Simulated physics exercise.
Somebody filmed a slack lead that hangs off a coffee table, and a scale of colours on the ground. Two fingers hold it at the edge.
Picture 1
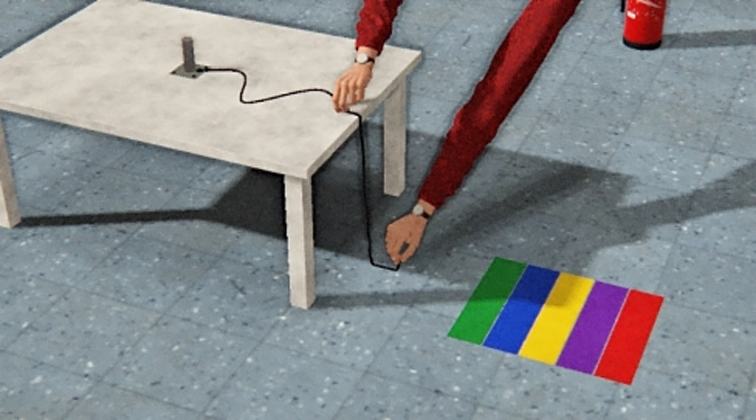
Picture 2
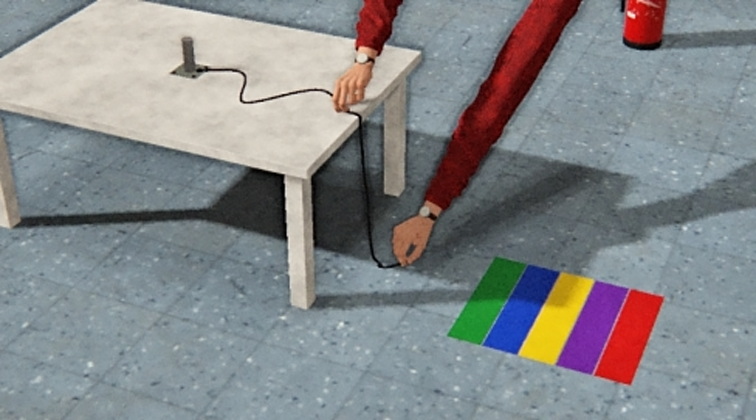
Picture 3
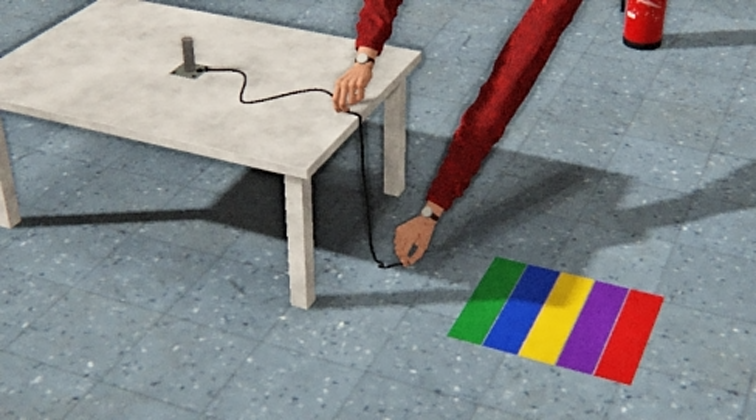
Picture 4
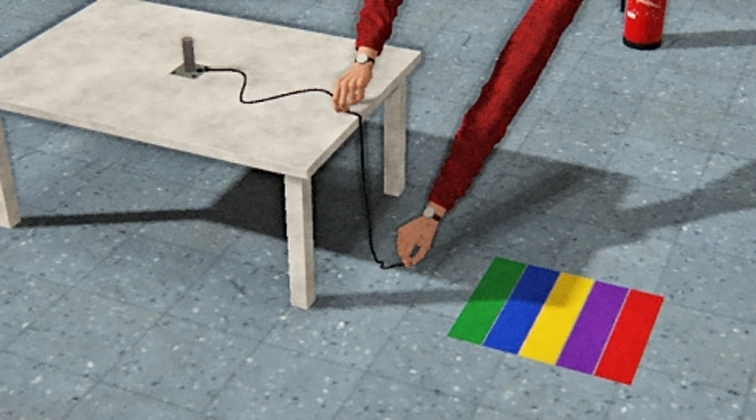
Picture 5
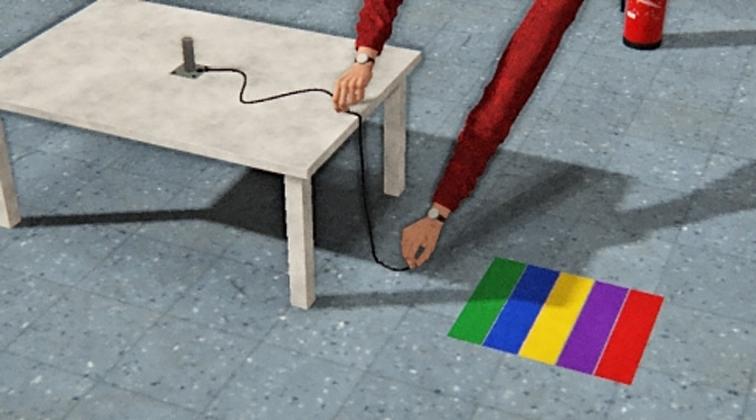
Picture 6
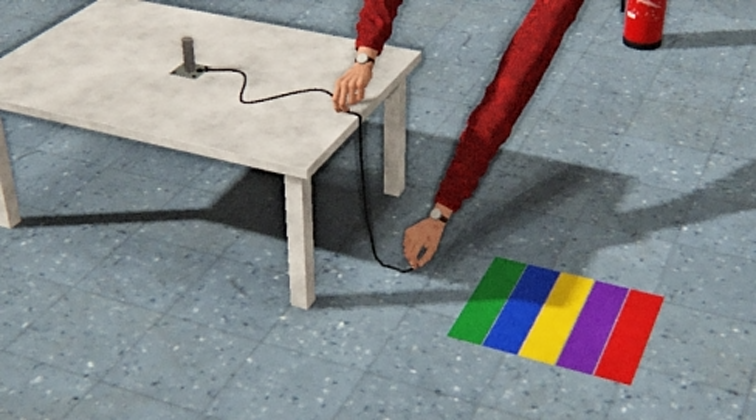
On a speckled grey floor beside a pale coffee table, a dark lead runs from a small upright post across the tabletop and hangs over the edge. One hand steadies it there while the other, low down, holds its end and shifts slightly right, left of a striped colour scale.
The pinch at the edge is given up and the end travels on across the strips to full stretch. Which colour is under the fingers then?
It gets as far as the purple strip.
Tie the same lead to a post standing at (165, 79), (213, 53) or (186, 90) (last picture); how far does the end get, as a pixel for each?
In that order: (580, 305), (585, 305) and (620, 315).
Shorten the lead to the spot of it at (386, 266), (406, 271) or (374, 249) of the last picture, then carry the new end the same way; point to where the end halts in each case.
About (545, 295), (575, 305) and (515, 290).
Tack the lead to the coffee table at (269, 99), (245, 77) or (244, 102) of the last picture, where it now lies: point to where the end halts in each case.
In that order: (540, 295), (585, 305) and (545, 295).
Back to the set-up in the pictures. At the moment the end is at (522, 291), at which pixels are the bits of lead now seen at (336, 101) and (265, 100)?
They go to (369, 150) and to (312, 101).
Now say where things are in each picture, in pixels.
The first frame shows end (399, 260); green (472, 325); blue (508, 334); yellow (544, 344); purple (581, 353); red (619, 363).
The second frame shows end (407, 262); lead through (231, 70) (241, 100) (311, 90) (355, 115) (365, 179) (371, 243).
The third frame shows end (409, 263).
The fourth frame shows end (411, 263); lead through (231, 70) (241, 100) (311, 90) (355, 115) (364, 179) (371, 244).
The fifth frame shows end (415, 264).
The sixth frame shows end (417, 265); lead through (231, 70) (241, 100) (311, 90) (355, 115) (363, 179) (373, 244).
Soon after, end near (522, 291); over blue.
Then, end near (567, 302); over yellow.
At full stretch, end near (595, 309); over purple. The purple one.
